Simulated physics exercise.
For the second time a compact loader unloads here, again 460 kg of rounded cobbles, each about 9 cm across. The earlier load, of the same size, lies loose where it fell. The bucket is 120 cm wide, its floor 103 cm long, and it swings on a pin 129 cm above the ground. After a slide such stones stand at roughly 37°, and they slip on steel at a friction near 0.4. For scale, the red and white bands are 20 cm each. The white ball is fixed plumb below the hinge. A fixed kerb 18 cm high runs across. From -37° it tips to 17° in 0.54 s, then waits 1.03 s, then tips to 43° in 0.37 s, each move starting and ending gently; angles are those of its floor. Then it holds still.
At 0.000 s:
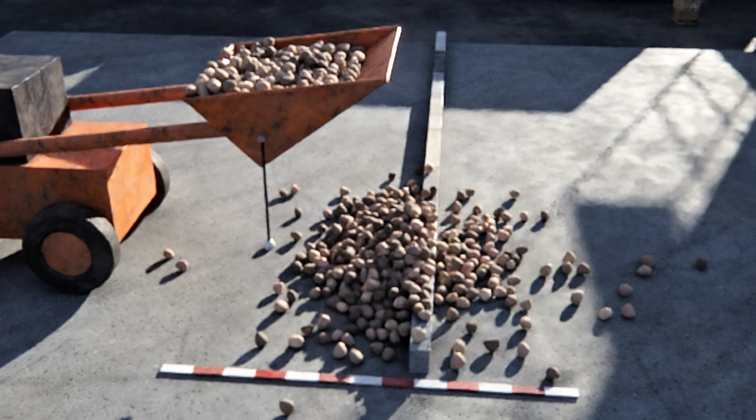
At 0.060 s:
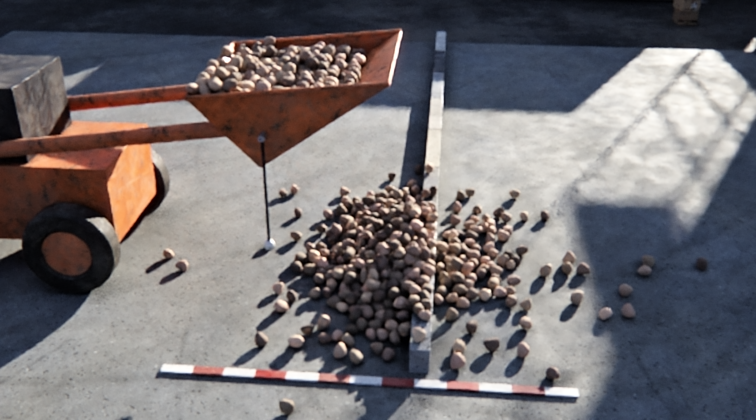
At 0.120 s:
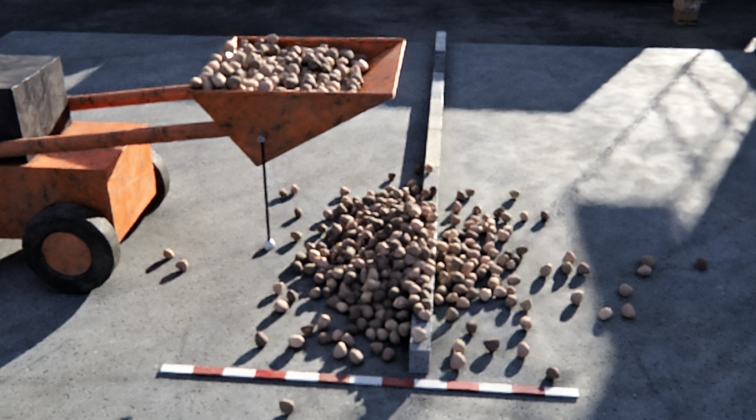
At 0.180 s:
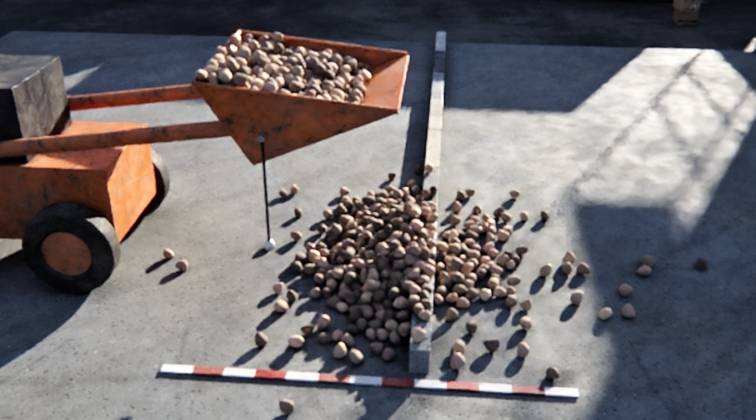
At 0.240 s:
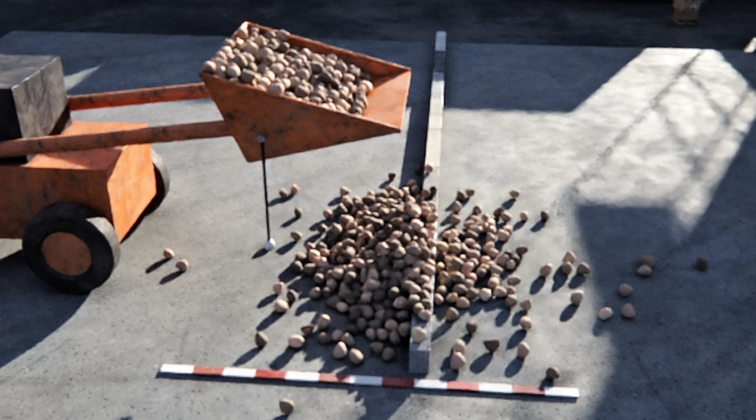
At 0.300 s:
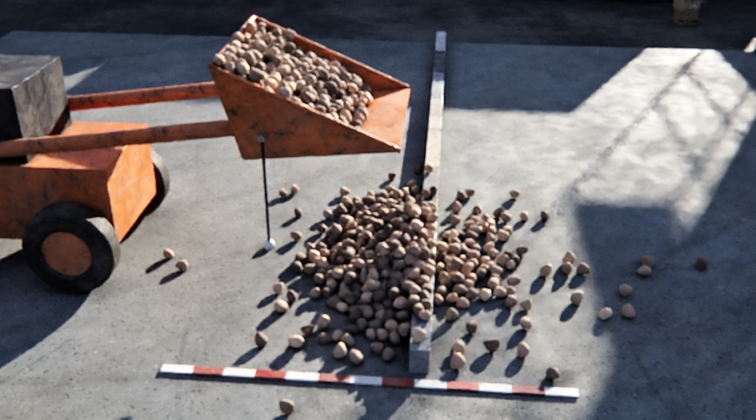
At the start, an orange loader on the left holds a raised bucket of rounded stones, beside a loose pile heaped against and across a low kerb. The bucket slowly tilts, its front lip lowering and its back rising, while the stones shift within it and the pile stays still.
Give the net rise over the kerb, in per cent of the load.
Roughly 54 per cent of a load more.
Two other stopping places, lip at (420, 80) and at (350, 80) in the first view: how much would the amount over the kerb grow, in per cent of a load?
Near 80 per cent from the first place, 30 from the second.
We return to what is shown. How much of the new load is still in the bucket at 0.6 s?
Roughly 100 per cent is still inside.
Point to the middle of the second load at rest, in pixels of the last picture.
Around (441, 250).
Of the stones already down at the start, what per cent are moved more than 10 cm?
Roughly 10 per cent of them.
After 0.4 s the floor is at 8°; in per cent of one load, 100 in the bucket, 81 on this side of the kerb, 19 over the kerb; the foremost stones are at (626, 279).
After 0.6 s the floor is at 17°; in per cent of one load, 100 in the bucket, 81 on this side of the kerb, 19 over the kerb; the foremost stones are at (626, 279).
After 2.4 s the floor is at 43°; in per cent of one load, 0 in the bucket, 130 on this side of the kerb, 70 over the kerb; the foremost stones are at (645, 281).
After 5.1 s the floor is at 43°; in per cent of one load, 0 in the bucket, 127 on this side of the kerb, 73 over the kerb; the foremost stones are at (645, 281). Net gain over the kerb, 54.
